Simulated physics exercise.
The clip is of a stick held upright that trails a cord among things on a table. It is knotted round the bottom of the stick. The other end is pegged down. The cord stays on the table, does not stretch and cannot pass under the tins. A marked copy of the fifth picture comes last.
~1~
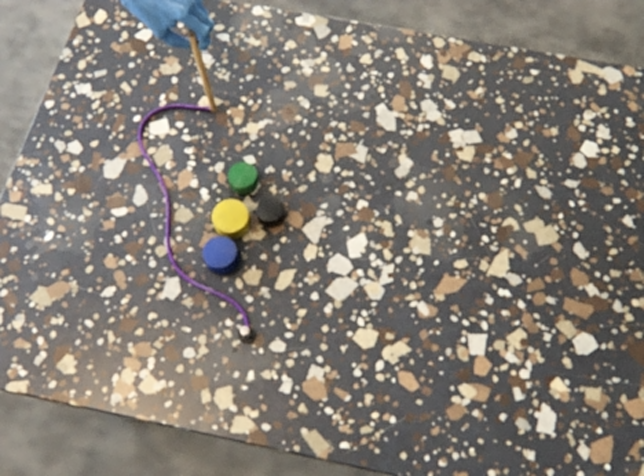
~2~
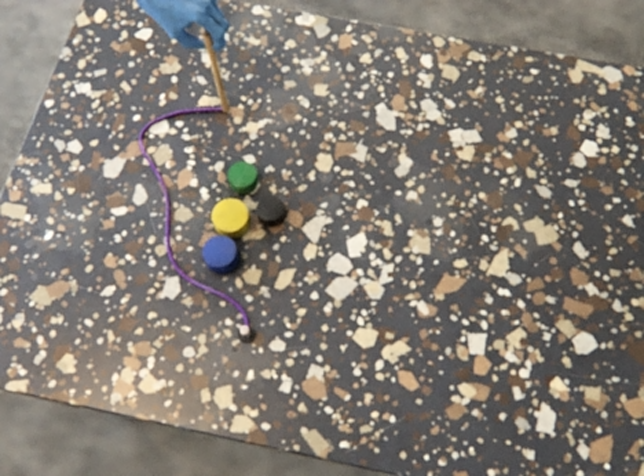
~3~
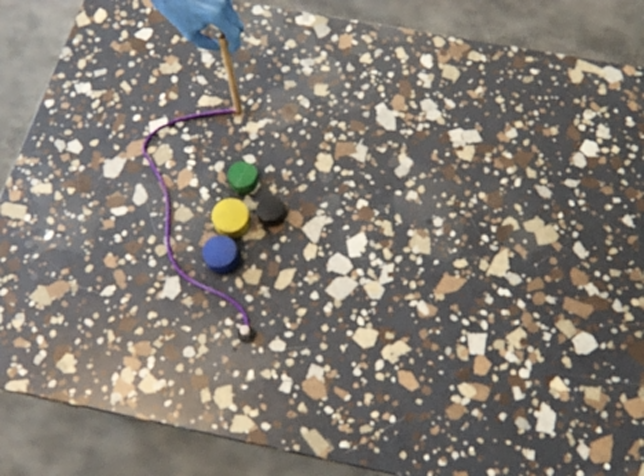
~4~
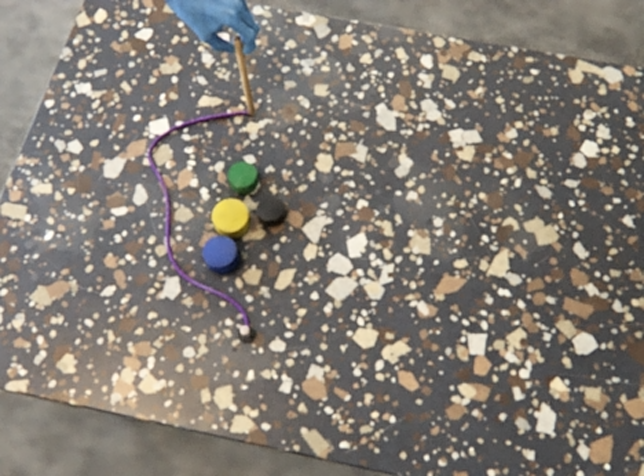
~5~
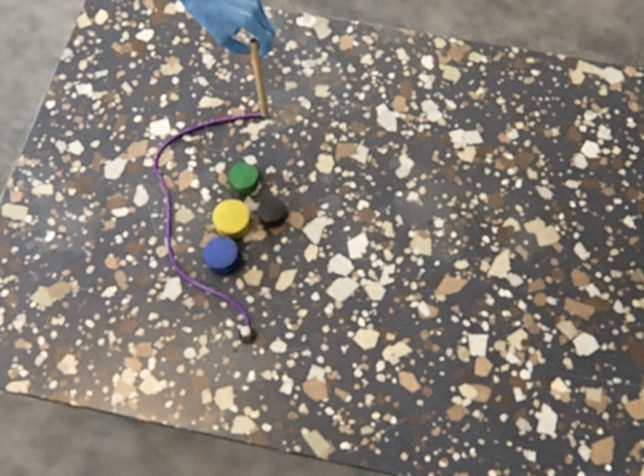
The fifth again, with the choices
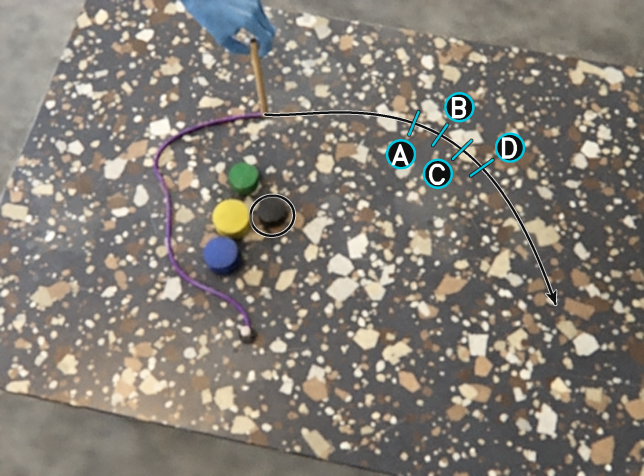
A gloved hand moves an upright stick slightly right, trailing a purple cord above four tins.
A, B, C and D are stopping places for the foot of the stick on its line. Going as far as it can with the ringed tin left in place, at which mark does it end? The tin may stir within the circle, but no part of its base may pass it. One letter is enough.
Mark A.
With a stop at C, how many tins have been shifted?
By then, four.
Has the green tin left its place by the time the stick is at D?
Yes.
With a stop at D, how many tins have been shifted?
Four.
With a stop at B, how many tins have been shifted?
Four.
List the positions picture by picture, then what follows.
In the first picture, blue tin (221, 255); green tin (243, 179); peg (246, 333).
In the second picture, peg (246, 332); yellow tin (231, 219).
In the third picture, black tin (271, 211); blue tin (221, 255).
In the fourth picture, green tin (243, 178); peg (246, 332).
In the fifth picture, yellow tin (232, 220); black tin (272, 213); blue tin (222, 256).
On the marked copy, A at (414, 123); B at (440, 135); C at (462, 150); D at (482, 168); the ring at (272, 215); the route from (265, 115) via (453, 143) to (556, 304).
Following A. Soon after the start, foot of the stick (318, 114); black tin (272, 213).
Later, foot of the stick (371, 115); black tin (272, 213).
In the end, foot of the stick (414, 124); yellow tin (236, 221); black tin (274, 216); blue tin (230, 253); green tin (262, 193); the black tin is still in its ring.
As for the rest, B drags the ringed tin to (283, 222); C drags the ringed tin to (293, 229); D drags the ringed tin to (302, 235).
